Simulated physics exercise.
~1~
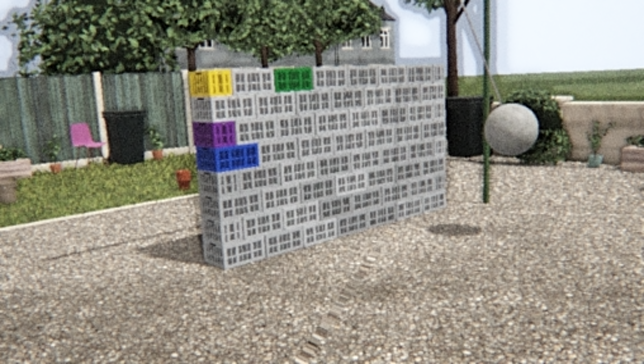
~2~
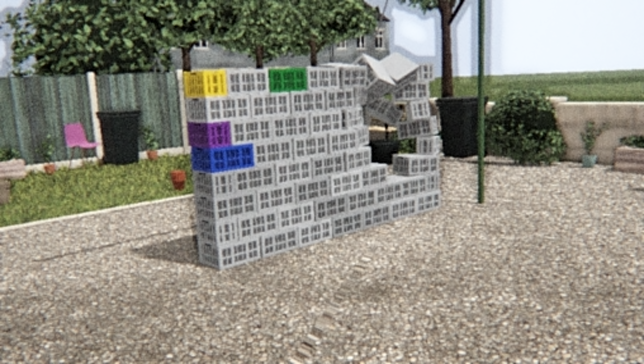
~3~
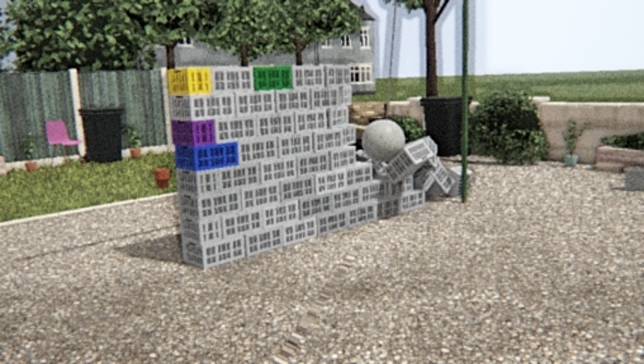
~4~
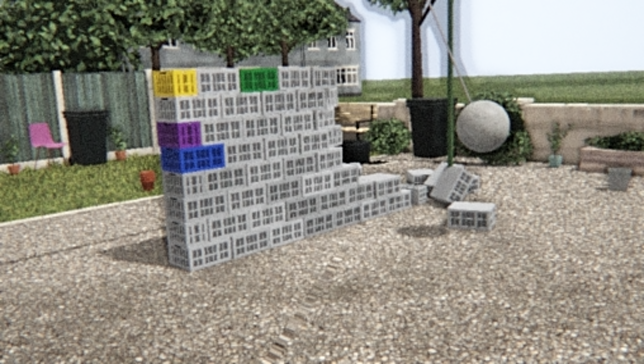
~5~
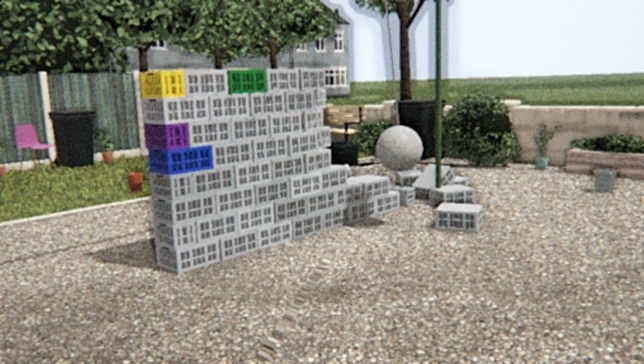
At the start, a grey ball hangs on a line to the right of a wall of grey crates standing on gravel, with yellow, purple, blue and green crates among them. The ball swings left into the wall's right end, knocking the upper crates there loose. Crates tilt and tumble down as the ball shows again beside the broken edge. It swings out to the right, then back left, while the fallen crates settle on the gravel. At the end, the right side slopes down in steps, and all four coloured crates remain in place.
